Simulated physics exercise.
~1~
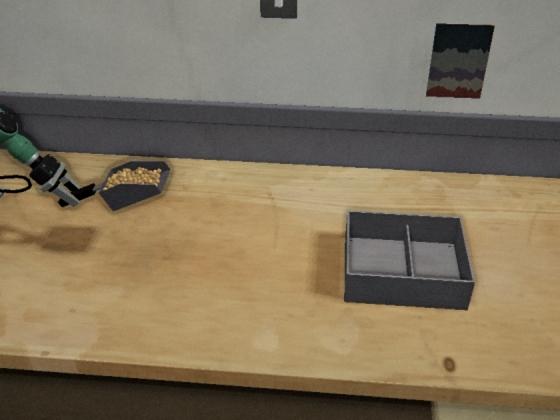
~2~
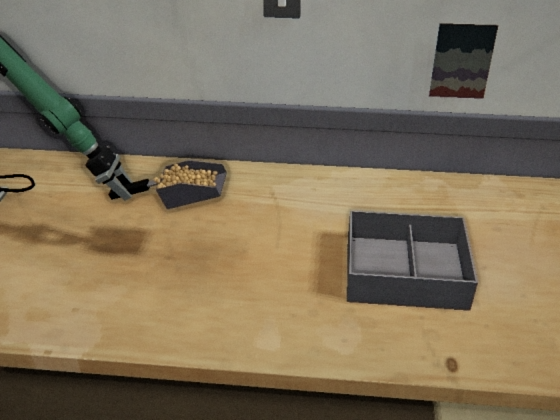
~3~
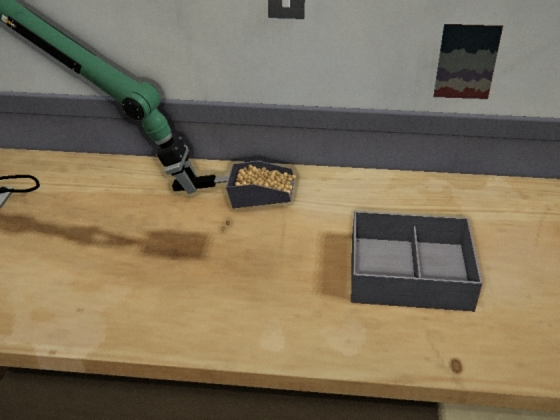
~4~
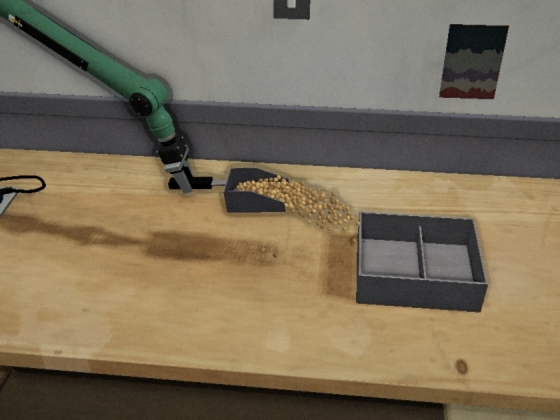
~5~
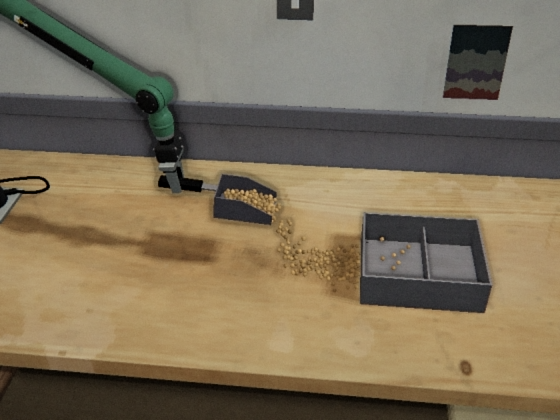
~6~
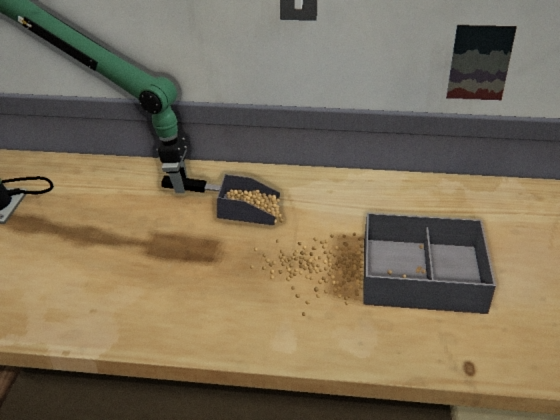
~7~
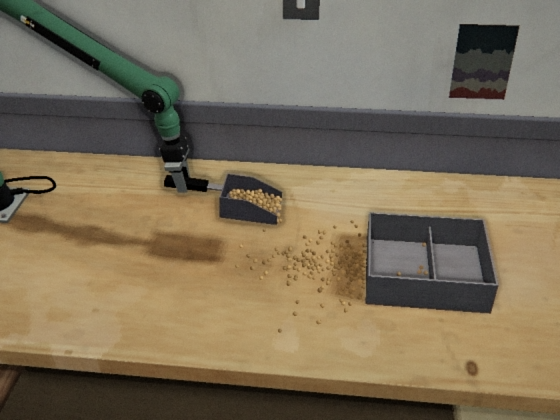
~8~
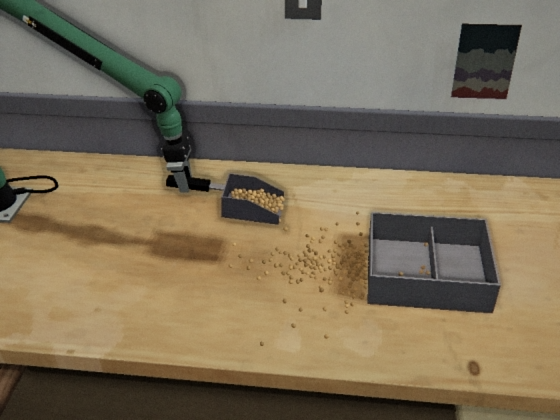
To begin with, a green robot arm at the left holds a dark scoop heaped with dried chickpeas above a wooden table, with a divided grey bin standing to the right. The arm carries the scoop right, towards the bin, and stops short of it. The scoop then draws back slightly and tips forward, and a stream of chickpeas pours over its front edge. Most of them drop in front of the bin, while a few land in its nearer part. Finally the arm holds still, with many chickpeas left in the scoop and many others scattered across the table.
